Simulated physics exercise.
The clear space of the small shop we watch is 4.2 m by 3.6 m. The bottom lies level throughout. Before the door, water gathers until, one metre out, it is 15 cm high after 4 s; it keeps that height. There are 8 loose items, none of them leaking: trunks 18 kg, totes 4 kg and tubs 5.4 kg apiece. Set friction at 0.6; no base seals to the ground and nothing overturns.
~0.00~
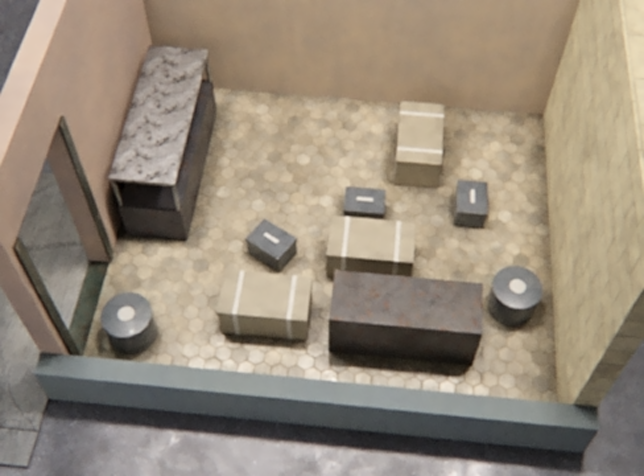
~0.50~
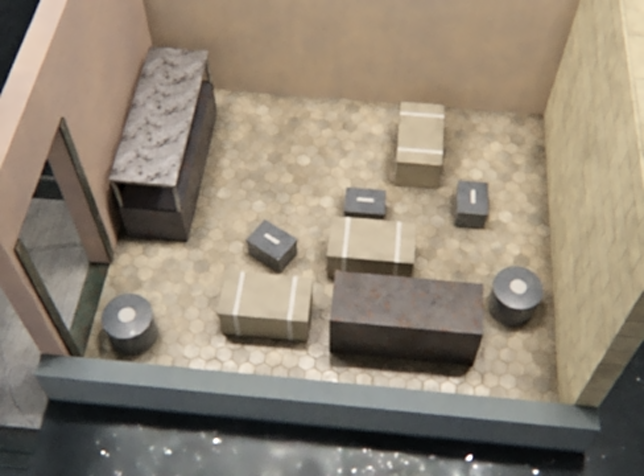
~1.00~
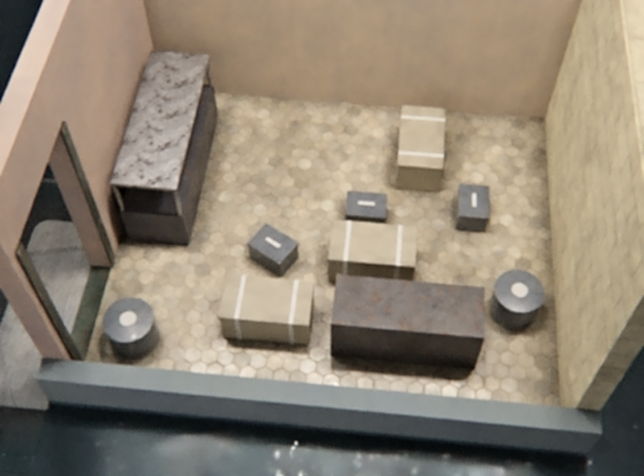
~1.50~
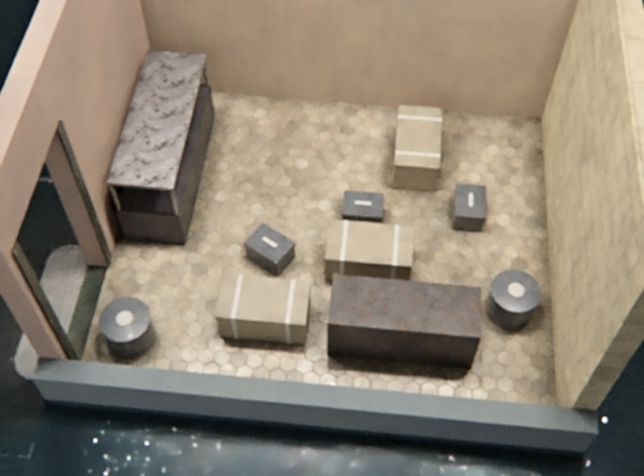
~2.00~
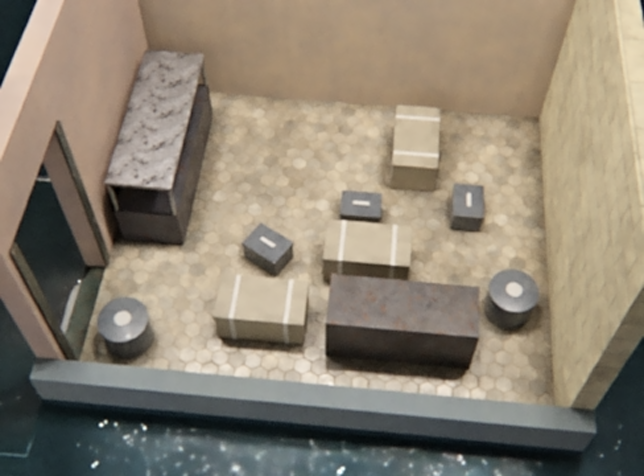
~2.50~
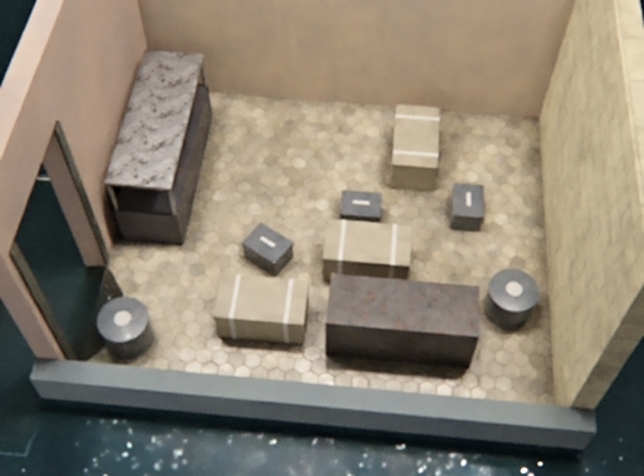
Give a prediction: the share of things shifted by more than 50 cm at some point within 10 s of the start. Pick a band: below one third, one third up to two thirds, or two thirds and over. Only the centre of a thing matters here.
The share is one third up to two thirds.
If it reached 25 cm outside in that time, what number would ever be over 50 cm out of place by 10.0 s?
In that case 8 of them.
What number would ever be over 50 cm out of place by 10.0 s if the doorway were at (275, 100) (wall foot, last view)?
That would give 4.
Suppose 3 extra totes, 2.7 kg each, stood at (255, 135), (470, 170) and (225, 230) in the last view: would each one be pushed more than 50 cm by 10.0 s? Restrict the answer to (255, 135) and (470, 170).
The first: Not as far. The second: Not as far.
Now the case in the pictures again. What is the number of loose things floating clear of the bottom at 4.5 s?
Count: 1.
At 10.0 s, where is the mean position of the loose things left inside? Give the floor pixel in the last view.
Roughly at (400, 212).
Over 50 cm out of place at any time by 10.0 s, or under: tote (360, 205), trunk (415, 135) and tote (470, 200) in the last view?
One by one in that order: Below; below; below.
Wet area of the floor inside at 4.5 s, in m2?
My estimate is roughly 3.0 m2.
After 3.5 s 0 of 8 are over 50 cm from their spots; 0 afloat.
After 4.5 s 1 of 8 are over 50 cm from their spots; 1 afloat.
After 7.0 s 2 of 8 are over 50 cm from their spots; 2 afloat.
After 10.0 s 4 of 8 are over 50 cm from their spots, and 4 have been at some point; 3 afloat.
